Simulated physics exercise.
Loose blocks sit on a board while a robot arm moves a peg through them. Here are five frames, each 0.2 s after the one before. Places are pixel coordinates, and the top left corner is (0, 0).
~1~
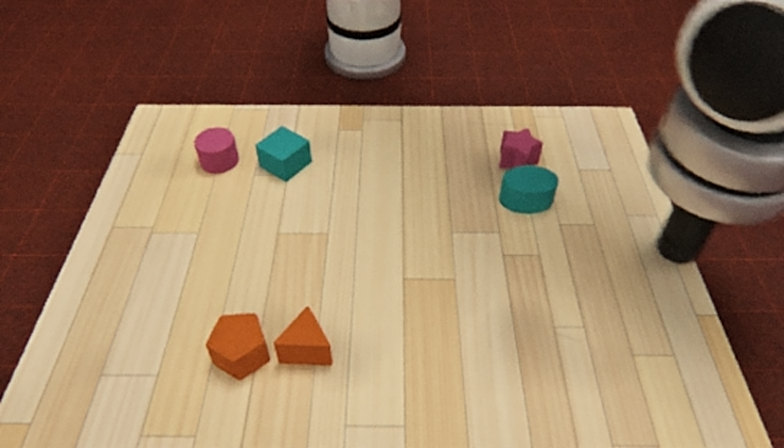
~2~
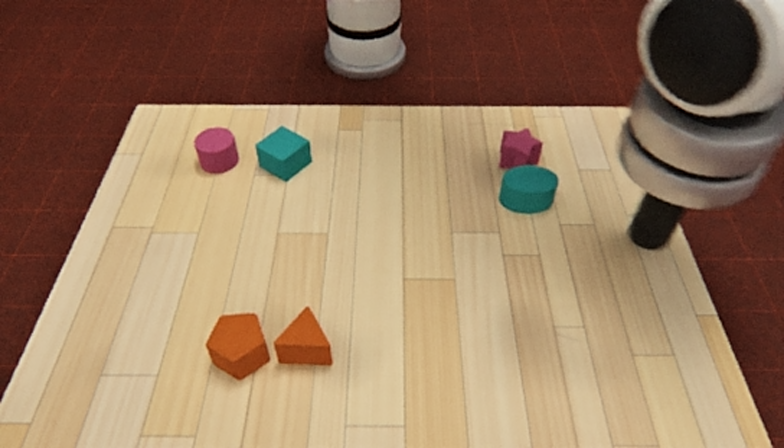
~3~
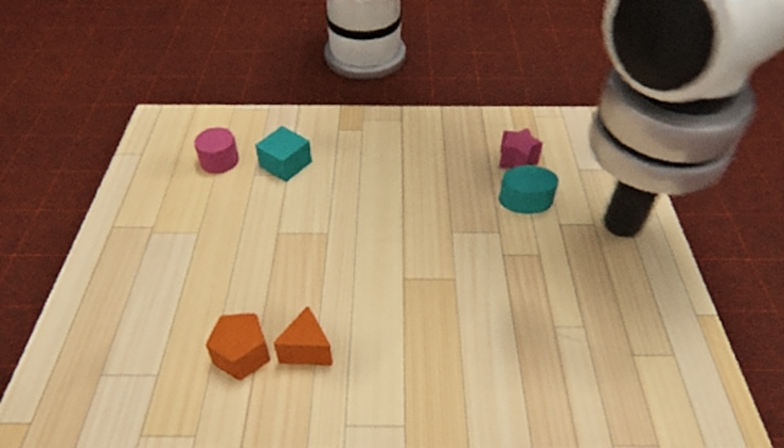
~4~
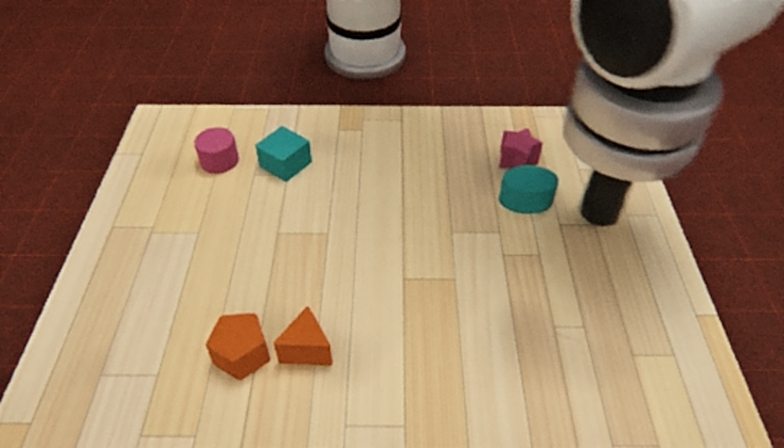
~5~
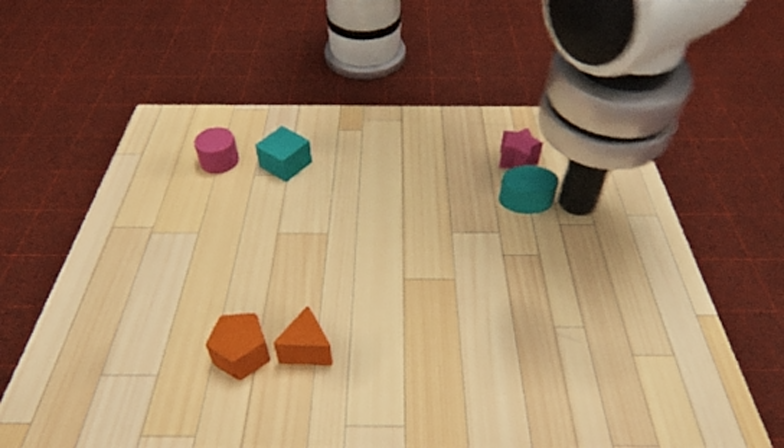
A robot arm moved its black peg leftward across the right side of a wooden board, drawing close beside the turquoise elliptical block, while all six pink, turquoise and orange blocks stayed still.
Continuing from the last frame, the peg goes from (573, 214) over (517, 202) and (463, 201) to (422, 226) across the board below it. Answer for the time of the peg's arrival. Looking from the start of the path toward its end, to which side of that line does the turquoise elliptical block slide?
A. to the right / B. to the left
A.
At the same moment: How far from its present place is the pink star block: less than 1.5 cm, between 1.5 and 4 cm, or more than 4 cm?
It will fall in the lowest band, under 1.5 cm.
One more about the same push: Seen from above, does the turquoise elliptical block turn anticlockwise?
Answer: No.
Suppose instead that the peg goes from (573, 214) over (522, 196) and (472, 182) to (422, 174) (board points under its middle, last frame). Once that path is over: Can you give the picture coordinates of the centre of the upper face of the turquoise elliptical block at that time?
(392, 167)
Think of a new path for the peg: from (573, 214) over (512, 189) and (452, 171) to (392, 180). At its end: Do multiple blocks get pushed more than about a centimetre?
I expect not.
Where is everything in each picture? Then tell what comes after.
Peg tip at (676, 249); block tops, pink star block at (521, 140); turquoise elliptical block at (531, 178), in the first picture.
Peg at (648, 236); blocks unchanged, in the second picture.
Peg at (622, 224); blocks unchanged, in the third picture.
Peg at (599, 213); blocks unchanged, in the fourth picture.
Peg at (577, 203); pink star block at (521, 140); turquoise elliptical block at (531, 178), in the fifth picture.
What follows on the original path. One third of the way, peg at (520, 190); turquoise elliptical block at (480, 165).
Two thirds of the way, peg at (465, 189); turquoise elliptical block at (435, 155), turned 45° clockwise.
At the end, peg at (422, 214); pink star block in place; turquoise elliptical block at (433, 154), turned 50° clockwise.
